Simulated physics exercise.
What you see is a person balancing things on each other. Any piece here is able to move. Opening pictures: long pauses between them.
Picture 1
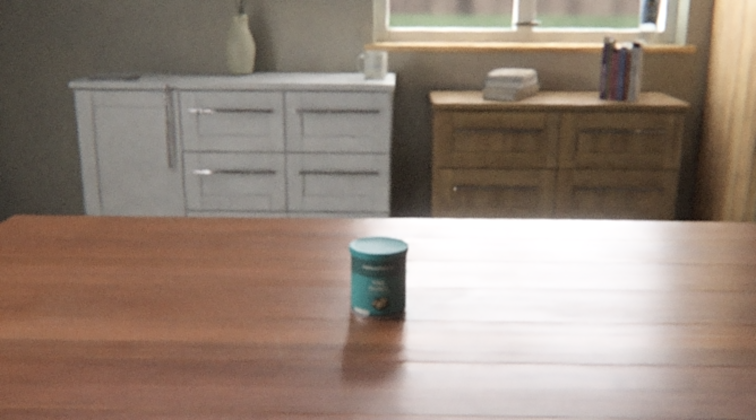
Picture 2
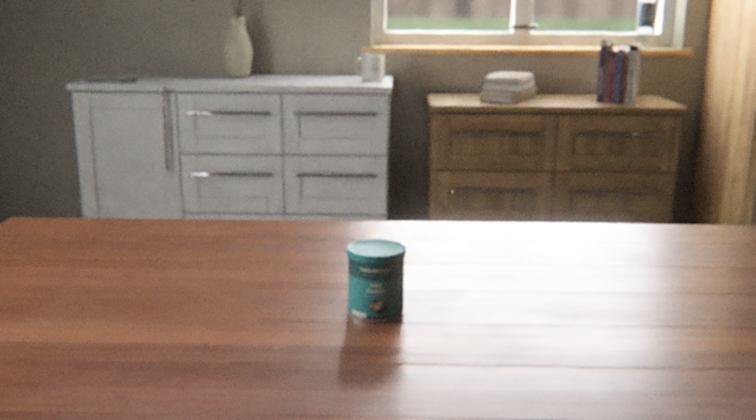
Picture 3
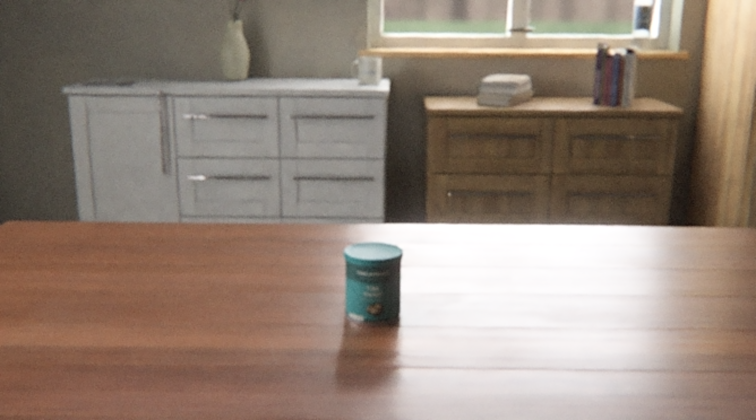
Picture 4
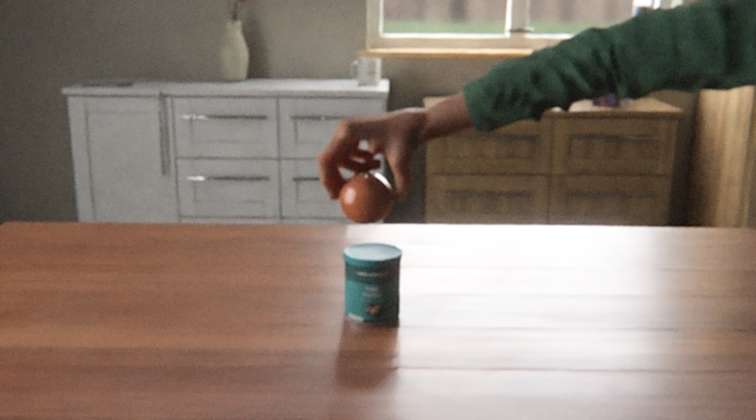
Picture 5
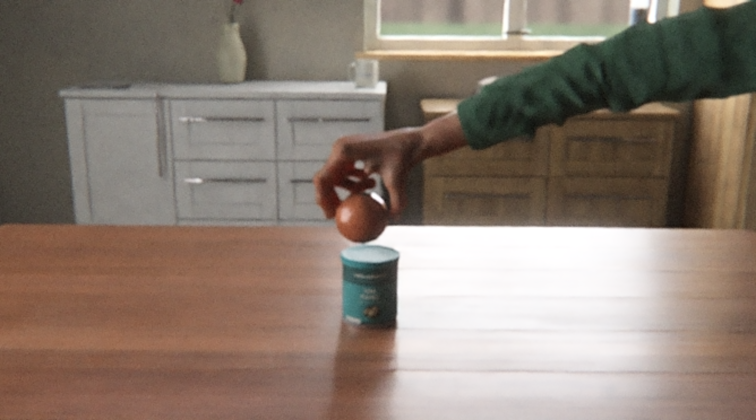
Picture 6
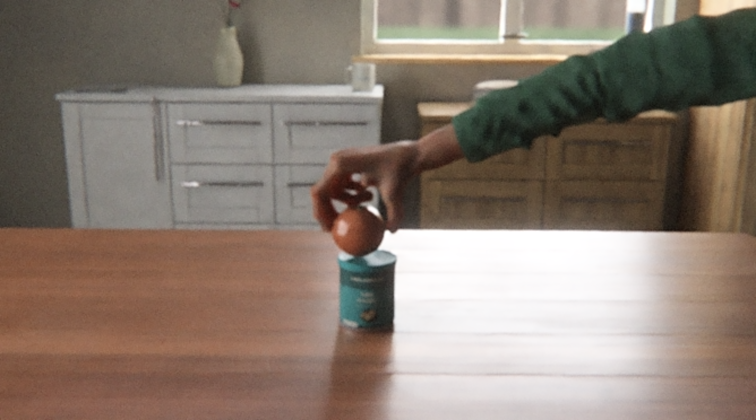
The clip opens on a turquoise pot standing alone on a wooden table, with cabinets and a window behind it. A green-sleeved arm then appears from the right, holding an orange tomato above the pot. The hand lowers the tomato onto the pot's lid and keeps its grip.
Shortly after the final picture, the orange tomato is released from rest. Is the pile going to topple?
No - it is going to stay in one piece.
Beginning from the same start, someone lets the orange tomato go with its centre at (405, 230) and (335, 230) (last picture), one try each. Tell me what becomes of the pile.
So, in case one it falls over, and in case two it falls over.
Then, 1.00 s after the last picture, nothing has stirred.
Then, 2.10 s after the last picture, orange tomato resting near (359, 232).
At rest, both in place. Seen from the same camera at the end, orange tomato near (359, 232). The pile stays up.
